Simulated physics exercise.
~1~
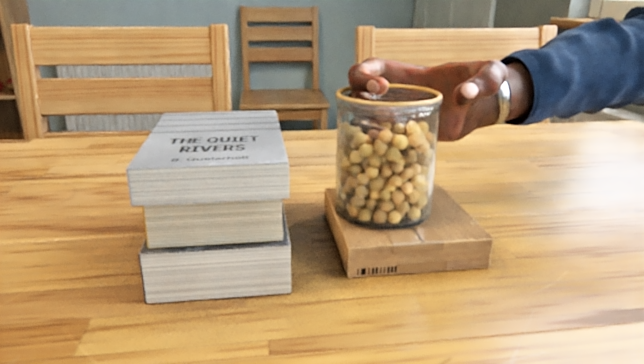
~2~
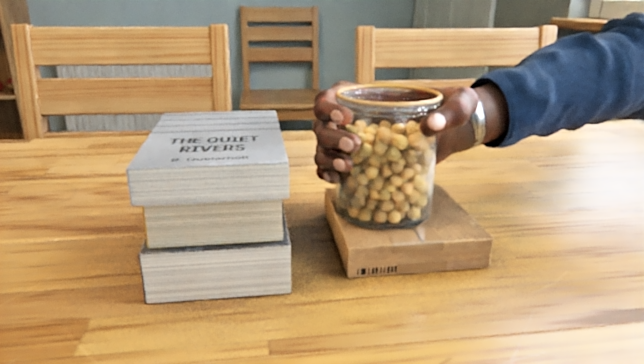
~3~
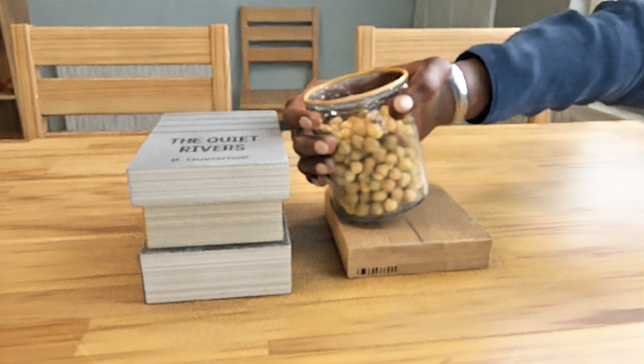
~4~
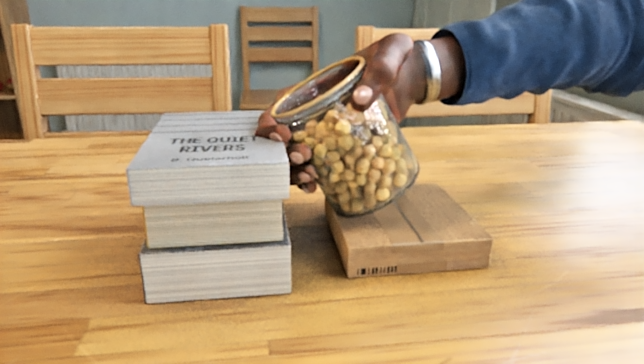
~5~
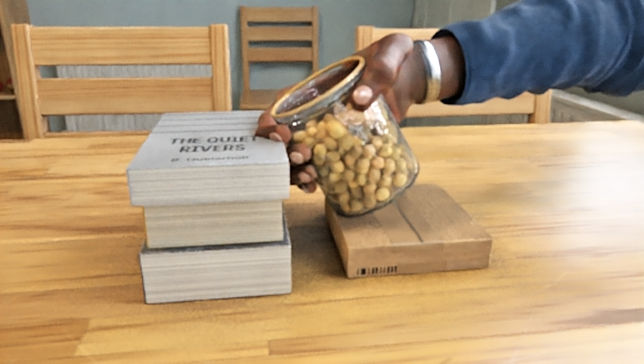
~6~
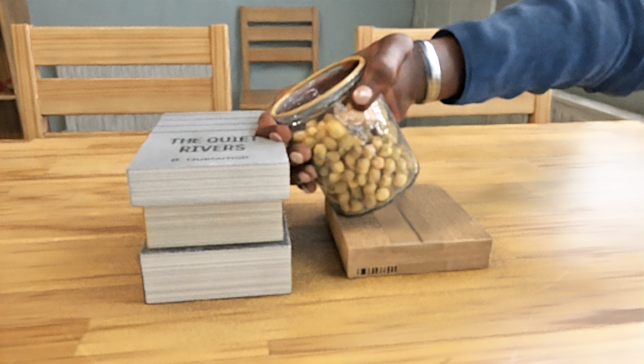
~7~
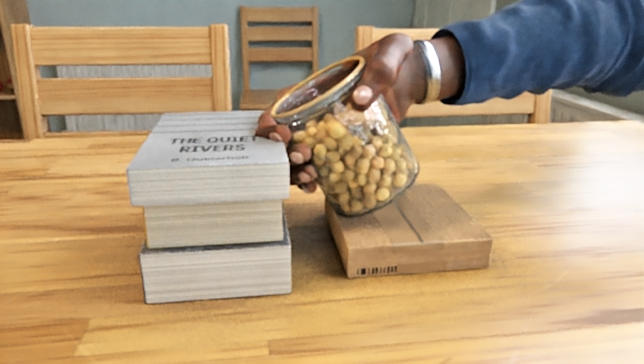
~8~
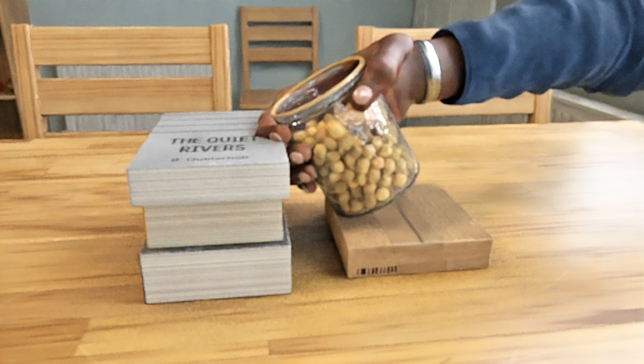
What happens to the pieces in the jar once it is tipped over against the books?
They stay inside the jar, and none of them come out while it leans against the stack of books.
